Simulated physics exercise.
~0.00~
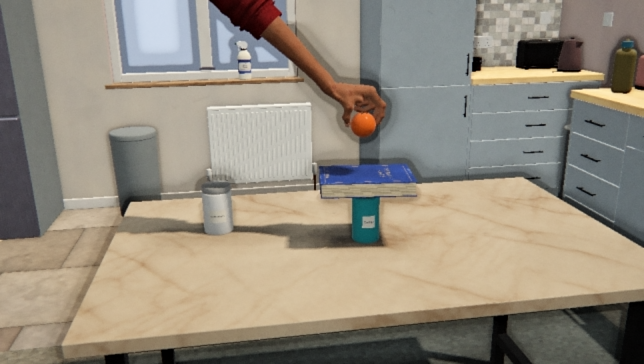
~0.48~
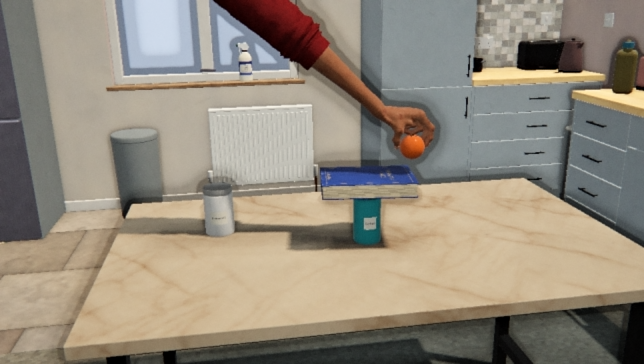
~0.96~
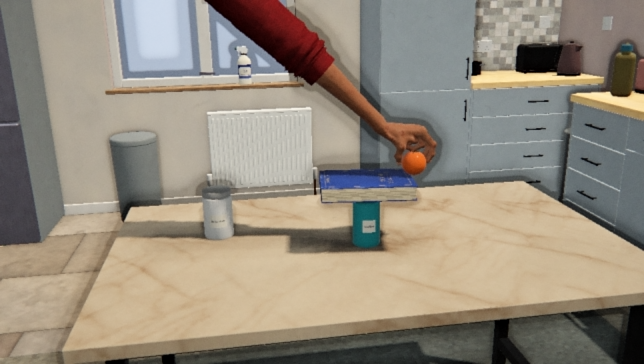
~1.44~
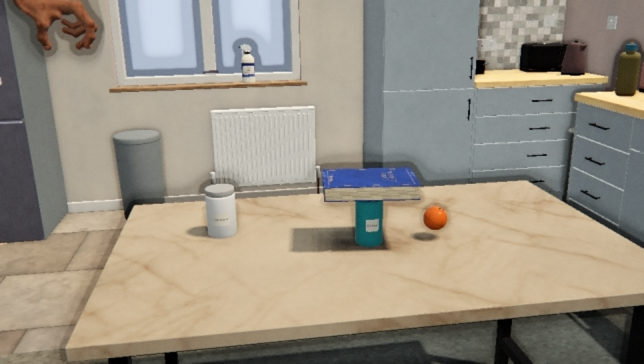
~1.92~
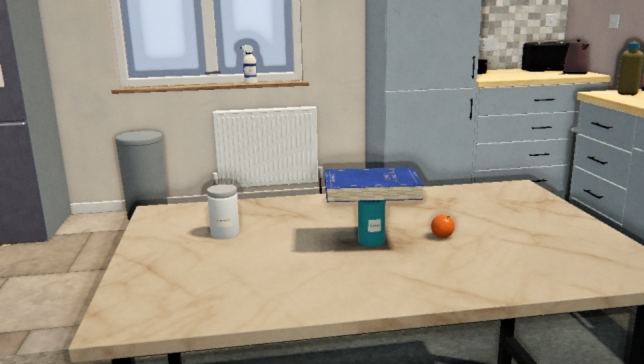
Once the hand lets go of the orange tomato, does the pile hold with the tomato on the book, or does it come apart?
The pile comes apart, as the orange tomato drops off at the right side and ends up on the table. The blue book stays on the turquoise jar.
